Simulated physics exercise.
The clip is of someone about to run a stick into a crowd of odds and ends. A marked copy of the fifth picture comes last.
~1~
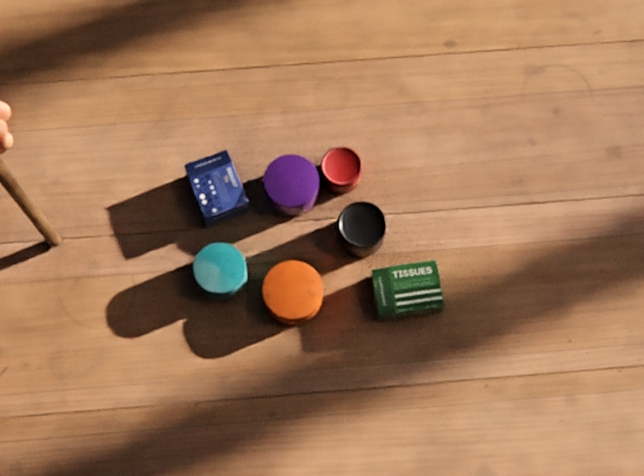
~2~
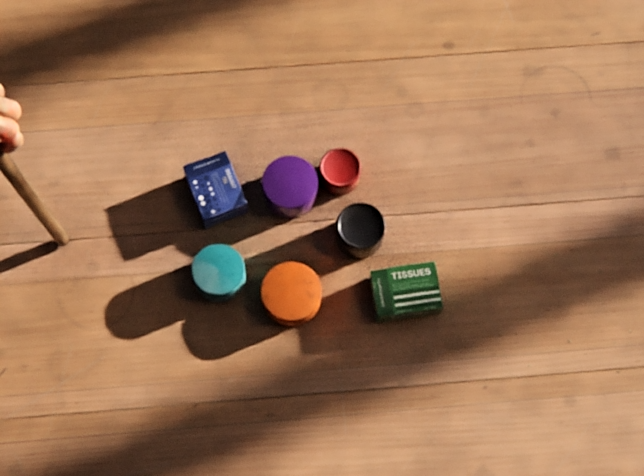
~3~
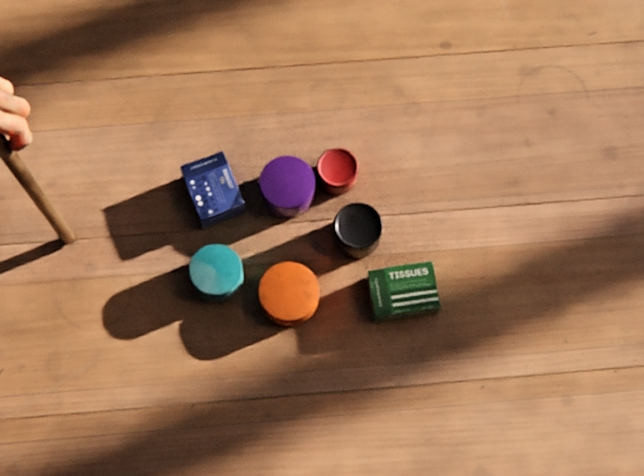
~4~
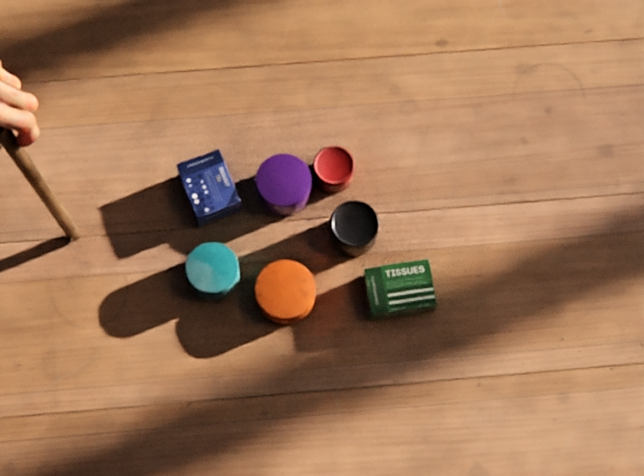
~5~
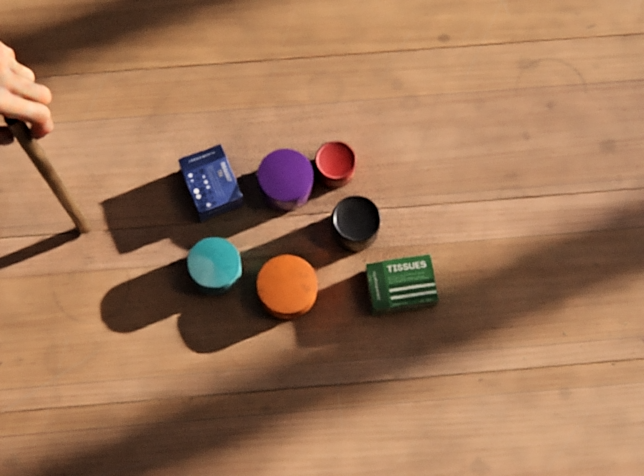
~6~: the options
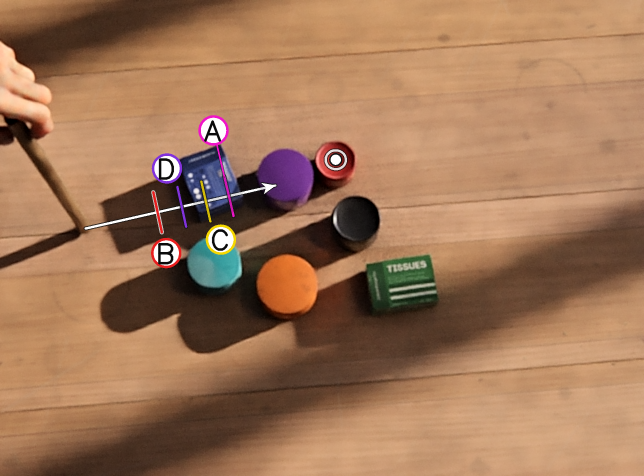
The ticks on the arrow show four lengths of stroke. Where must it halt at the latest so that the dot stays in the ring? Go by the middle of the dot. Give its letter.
Stop at C.
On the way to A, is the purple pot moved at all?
Yes.
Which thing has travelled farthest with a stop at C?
The blue packet.
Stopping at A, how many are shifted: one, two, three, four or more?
Three.
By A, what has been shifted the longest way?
It is the blue packet.
On the marked copy, A at (229, 196); B at (158, 213); C at (205, 201); D at (182, 206); the arrow from (85, 229) to (275, 186); the white dot at (336, 160).
Taking C. A third of the way, foot of the stick (131, 219).
Two thirds of the way, foot of the stick (176, 208).
When it is over, foot of the stick (206, 202); blue packet (227, 176); the dot is still in its ring.
As for the rest, A shifts the dotted thing to (350, 157); B keeps the dot in but is short; D keeps the dot in but is short.
